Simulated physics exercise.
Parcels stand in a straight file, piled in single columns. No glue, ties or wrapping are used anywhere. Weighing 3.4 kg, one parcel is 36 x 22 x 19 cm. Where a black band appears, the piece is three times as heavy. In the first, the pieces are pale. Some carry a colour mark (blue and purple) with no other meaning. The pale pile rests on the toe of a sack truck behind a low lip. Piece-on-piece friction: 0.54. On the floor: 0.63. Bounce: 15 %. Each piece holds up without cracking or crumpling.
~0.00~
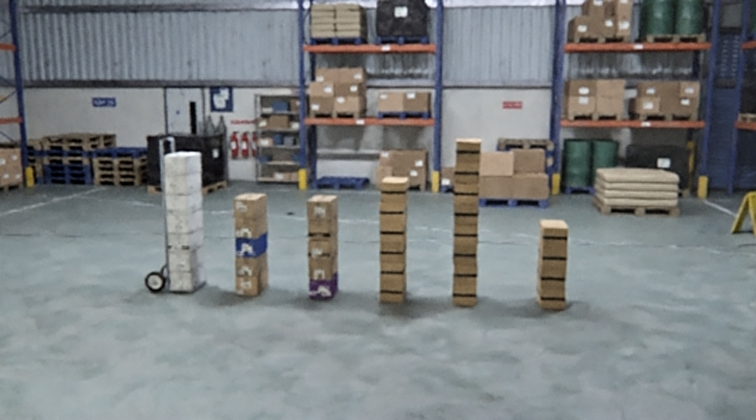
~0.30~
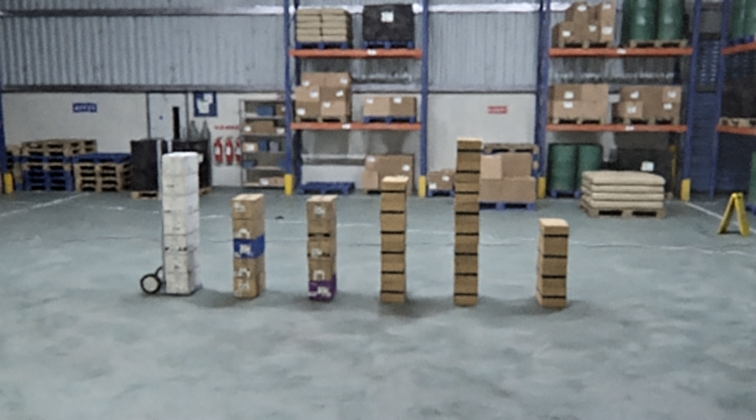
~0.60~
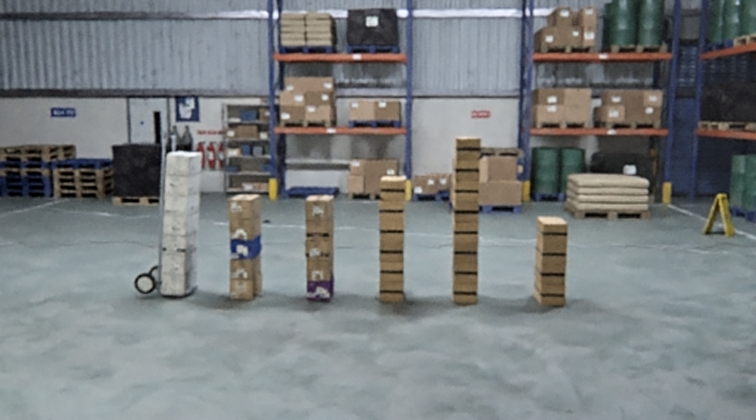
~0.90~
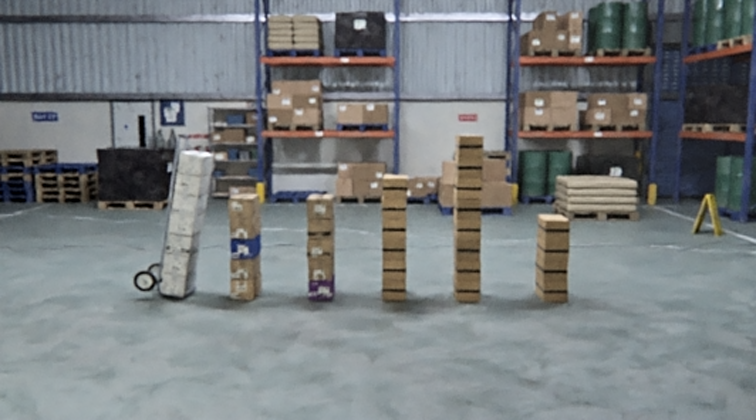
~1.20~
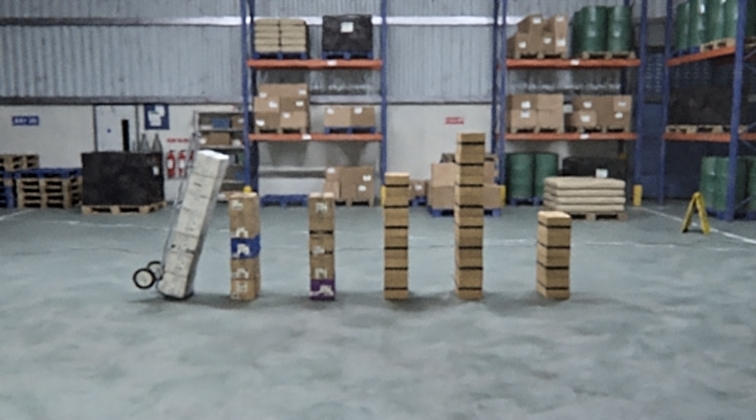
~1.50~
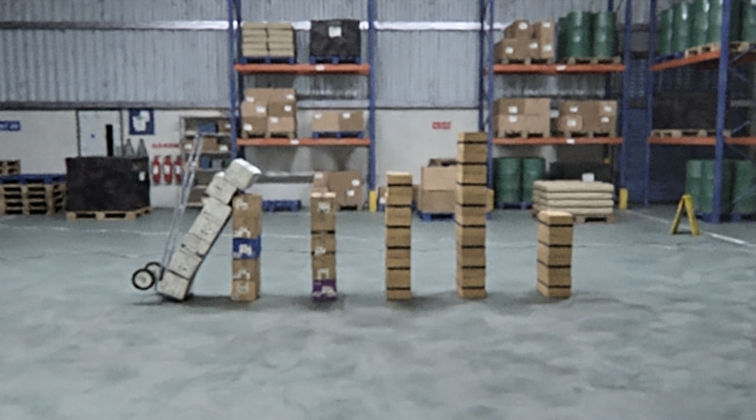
A stack of pale parcels on a sack truck leaned steadily to the right as the truck tilted, its upper pieces bending over toward the neighbouring brown pile with the blue band in the warehouse.
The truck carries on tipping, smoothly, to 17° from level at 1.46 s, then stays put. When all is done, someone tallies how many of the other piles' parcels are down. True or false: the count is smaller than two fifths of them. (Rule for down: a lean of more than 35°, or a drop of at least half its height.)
False.
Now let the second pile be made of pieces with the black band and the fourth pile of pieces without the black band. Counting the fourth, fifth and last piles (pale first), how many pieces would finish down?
Fourth 0, fifth 0, last 0.
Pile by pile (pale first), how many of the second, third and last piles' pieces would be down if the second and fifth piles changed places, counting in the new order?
Pile by pile, you'd see second at 0, third at 0 and last at 0 down.
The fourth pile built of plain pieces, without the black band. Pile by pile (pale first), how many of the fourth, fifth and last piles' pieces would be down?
Down per pile - fourth: 6, fifth: 8, last: 4.
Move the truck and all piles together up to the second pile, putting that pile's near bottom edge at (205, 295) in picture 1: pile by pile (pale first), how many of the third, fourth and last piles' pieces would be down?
Third 0, fourth 0, last 0.
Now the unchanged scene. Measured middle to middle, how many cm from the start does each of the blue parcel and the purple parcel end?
Blue 60, purple 10.
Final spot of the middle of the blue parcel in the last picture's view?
Somewhere around pixel (308, 275).
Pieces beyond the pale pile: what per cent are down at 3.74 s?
By then 35 per cent.
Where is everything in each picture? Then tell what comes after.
In the first picture (each place is the centre of the face we see best; the camera moves round a little), truck frame (163, 171) 0° forward; blue parcel (246, 248); purple parcel (320, 289); the others all in place.
The second picture shows truck frame (160, 171) 1° forward; blue parcel (244, 249).
The third picture shows truck frame (163, 170) 5° forward, top of the pale pile leaning 5°; blue parcel (241, 250); the others all in place.
The fourth picture shows truck frame (175, 168) 10° forward, top of the pale pile leaning 10°; blue parcel (242, 249); the others all in place.
The fifth picture shows truck frame (185, 166) 15° forward, top of the pale pile leaning 17°; blue parcel (242, 249); the others all in place.
The sixth picture shows truck frame (189, 166) 17° forward, top of the pale pile leaning 33°; blue parcel (244, 249); purple parcel (324, 290); 2 have shifted.
By 2.14 s, 6 of the pale pile down; 1 of the 28 other parcels down; blue parcel tilted 33°.
By 3.74 s, 6 of the pale pile down; 10 of the 28 other parcels down; purple parcel tilted 47°; blue parcel tilted 36°, 27 cm lower.
By 4.76 s, 6 of the pale pile down; 23 of the 28 other parcels down; purple parcel tilted 46°; blue parcel tilted 38°, 27 cm lower.
When it is over (6.3 s), 6 of the pale pile down; 26 of the 28 other parcels down; purple parcel tilted 45°; blue parcel tilted 39°, 27 cm lower. That is 93 per cent. In pixels of the last frame, middles, purple parcel near (335, 280), blue parcel near (308, 275).
